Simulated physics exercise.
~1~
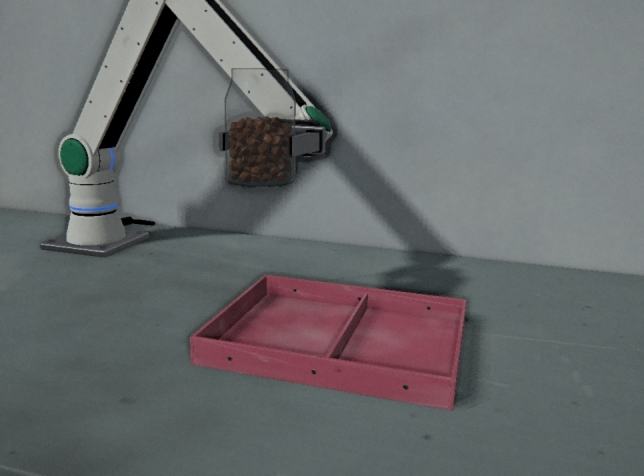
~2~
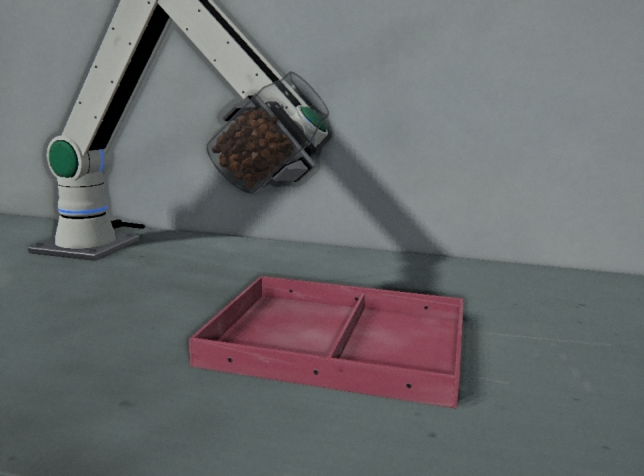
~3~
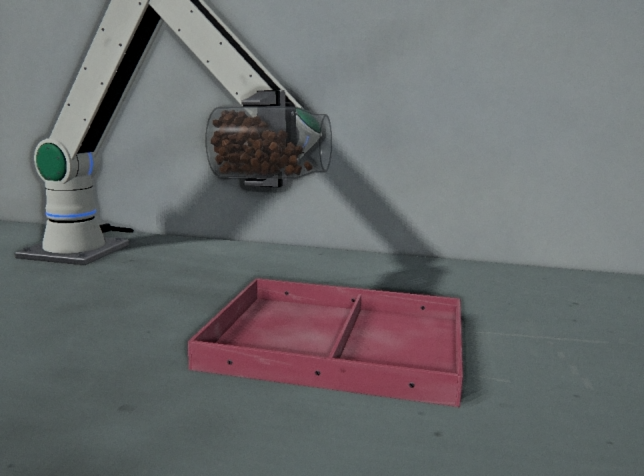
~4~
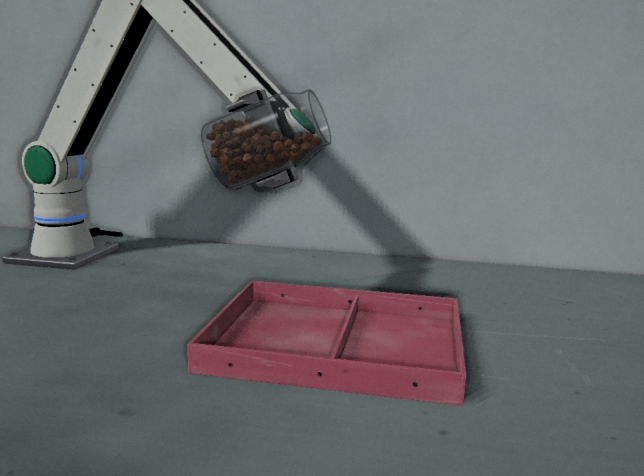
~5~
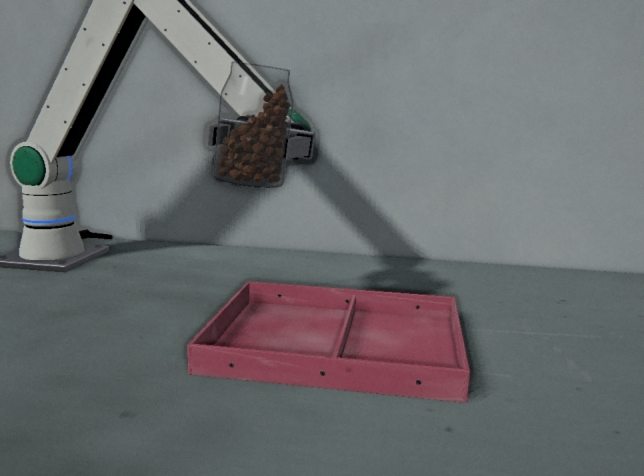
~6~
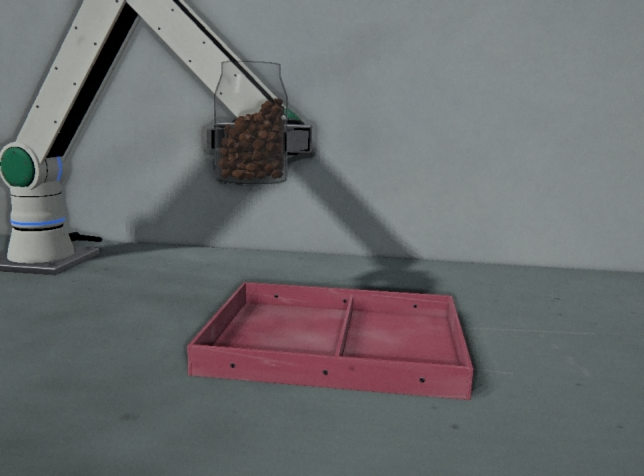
Against a plain grey wall, a grey-green table is seen from the front and slightly above, the view drifting gently sideways. A white robot arm with green joints stands at the left, holding a clear jar partly filled with brown pellets above a shallow, pinkish-red tray divided in two. The arm tips the jar to the right until it lies on its side, and the pellets slide along it towards the mouth. It then swings the jar back upright, leaving the pellets heaped higher on the right. The heap settles slightly, and the tray below remains empty.
